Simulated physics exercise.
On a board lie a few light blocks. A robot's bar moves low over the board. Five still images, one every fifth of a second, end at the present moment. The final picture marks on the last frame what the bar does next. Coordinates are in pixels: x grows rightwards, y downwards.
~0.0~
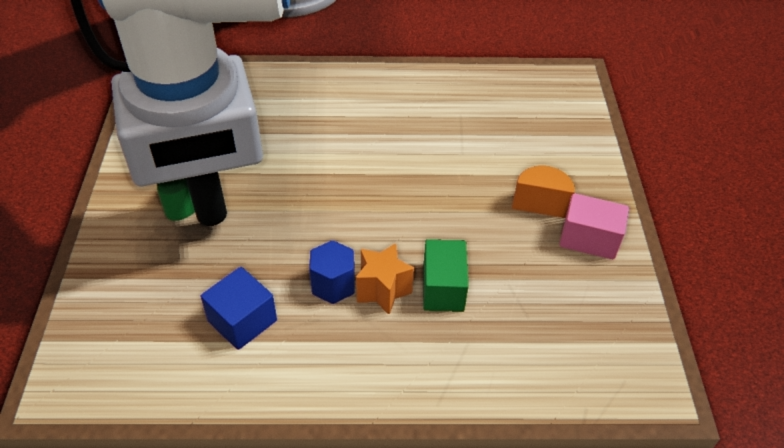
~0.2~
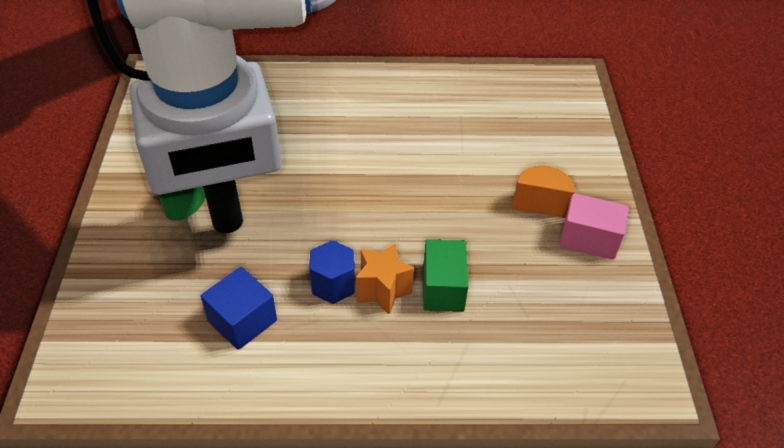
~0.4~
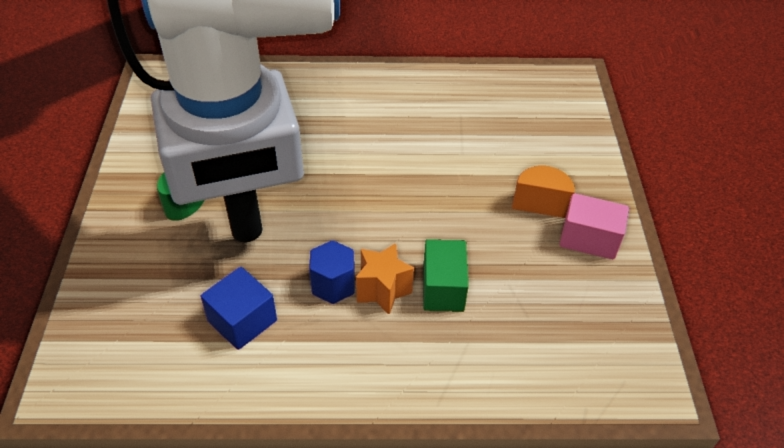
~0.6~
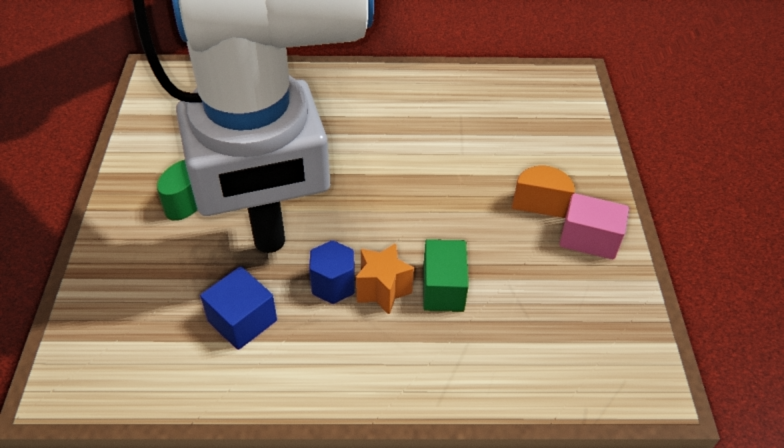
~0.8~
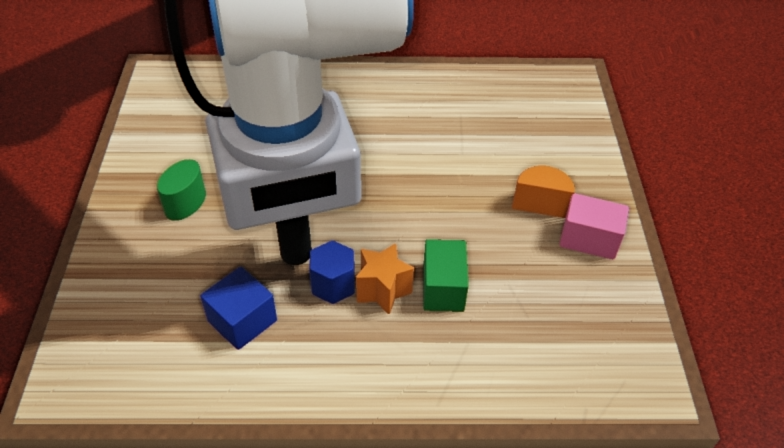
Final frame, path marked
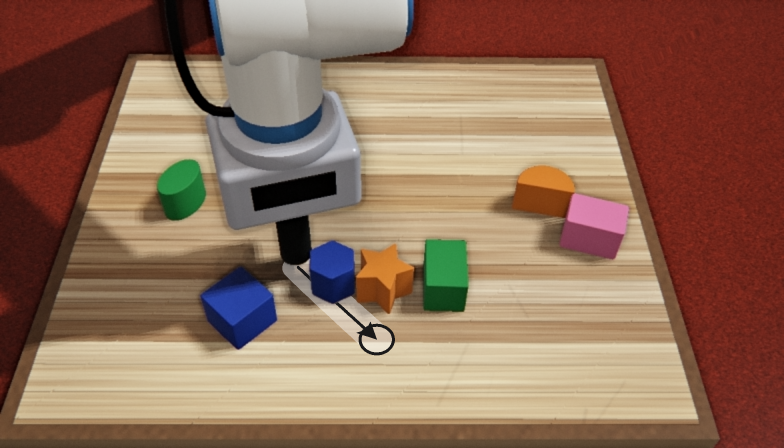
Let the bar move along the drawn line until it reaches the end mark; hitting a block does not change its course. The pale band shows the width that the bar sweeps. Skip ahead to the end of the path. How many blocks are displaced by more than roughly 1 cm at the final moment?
I expect three or more blocks to be moved by more than 1 cm.
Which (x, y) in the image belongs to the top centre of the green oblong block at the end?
It will likely be found at (478, 255).
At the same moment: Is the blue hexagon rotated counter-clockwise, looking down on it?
Yes, that is how it ends up.
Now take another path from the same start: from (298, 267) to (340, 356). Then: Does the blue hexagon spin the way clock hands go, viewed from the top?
No, that is not what happens.
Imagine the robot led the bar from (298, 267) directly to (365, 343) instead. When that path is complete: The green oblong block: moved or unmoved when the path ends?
It's moved.
The drawn path runs from (298, 267) to (377, 339).
The first path, step by step. One third of the way, bar at (322, 277); blue hexagon at (360, 276), turned 15° anticlockwise; orange star-shaped block at (404, 270), turned 15° anticlockwise; green oblong block at (455, 262).
Two thirds of the way, bar at (348, 301); blue hexagon at (389, 294), turned 35° anticlockwise; orange star-shaped block at (428, 276), turned 35° anticlockwise; green oblong block at (474, 258), turned 15° anticlockwise.
At the end, bar at (377, 326); blue square not moved; blue hexagon at (417, 311), turned 60° anticlockwise; orange star-shaped block at (441, 279), turned 65° anticlockwise; green oblong block at (478, 255), turned 15° anticlockwise.
